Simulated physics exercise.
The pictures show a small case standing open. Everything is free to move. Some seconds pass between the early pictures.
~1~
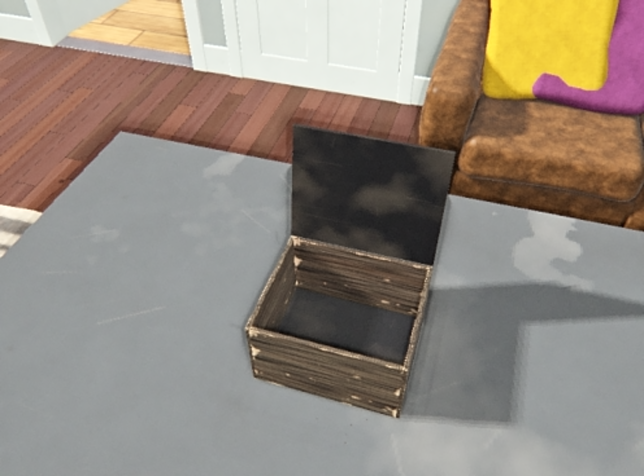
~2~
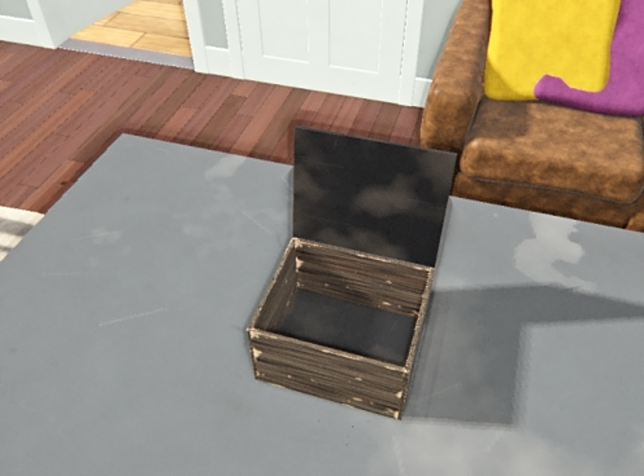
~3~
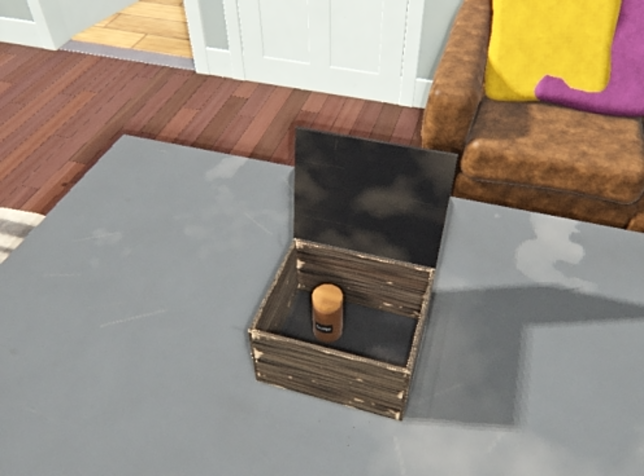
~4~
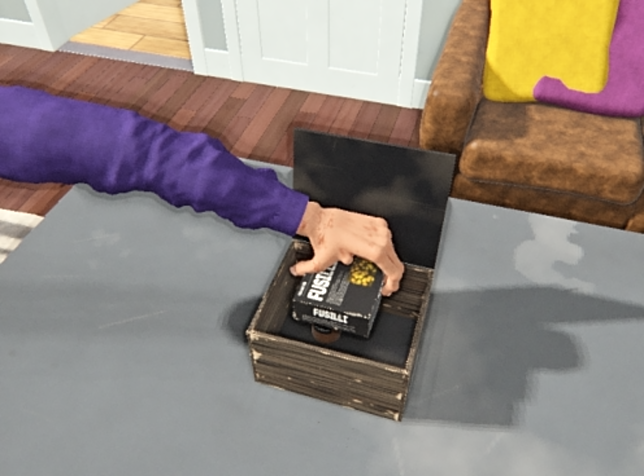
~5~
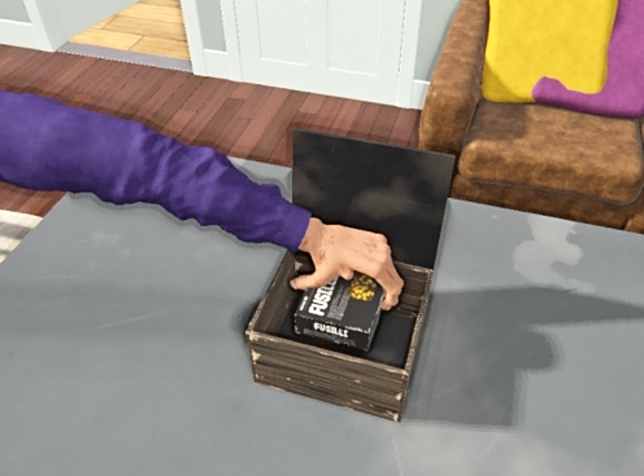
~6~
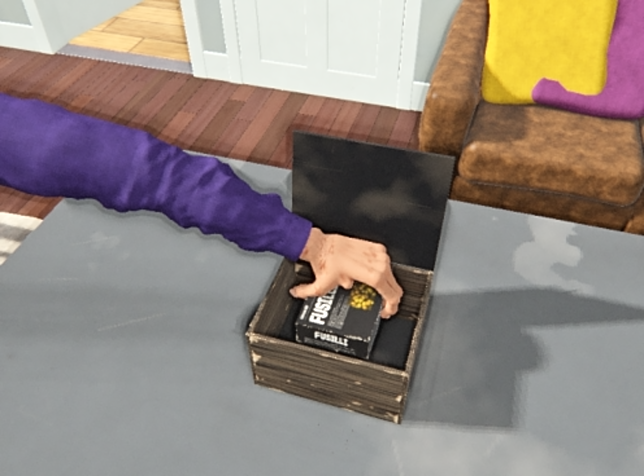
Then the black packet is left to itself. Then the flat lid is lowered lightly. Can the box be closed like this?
As it turns out, it shuts flat.
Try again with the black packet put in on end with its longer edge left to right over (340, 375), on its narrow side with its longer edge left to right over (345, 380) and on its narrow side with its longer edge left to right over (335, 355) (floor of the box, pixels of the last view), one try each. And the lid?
First, it is held up; second, it shuts flat; third, it will not close.
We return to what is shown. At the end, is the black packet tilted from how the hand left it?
It tips.
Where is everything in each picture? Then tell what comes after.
In the first picture, the last thing is not in view yet.
In the second picture, the last thing is not in view yet.
In the third picture, the last thing is not in view yet; brown shaker (328, 314).
In the fourth picture, on its way; black packet (345, 280).
In the fifth picture, on its way; black packet (346, 294).
In the sixth picture, in place under the hand; black packet (346, 303).
Then, 0.40 s later than the last frame, black packet on its side near (377, 328).
Then, 1.40 s later than the last frame, lid 72° above the rim; black packet on its side near (387, 331).
Then, 1.80 s later than the last frame, lid 42° above the rim; black packet on its side near (387, 331).
Then, 2.10 s later than the last frame, lid 13° above the rim; black packet on its side near (387, 331).
When it is over, lid shut; lying over in the box, black packet; brown shaker as before. End places, in pixels of the last picture, black packet near (387, 331).
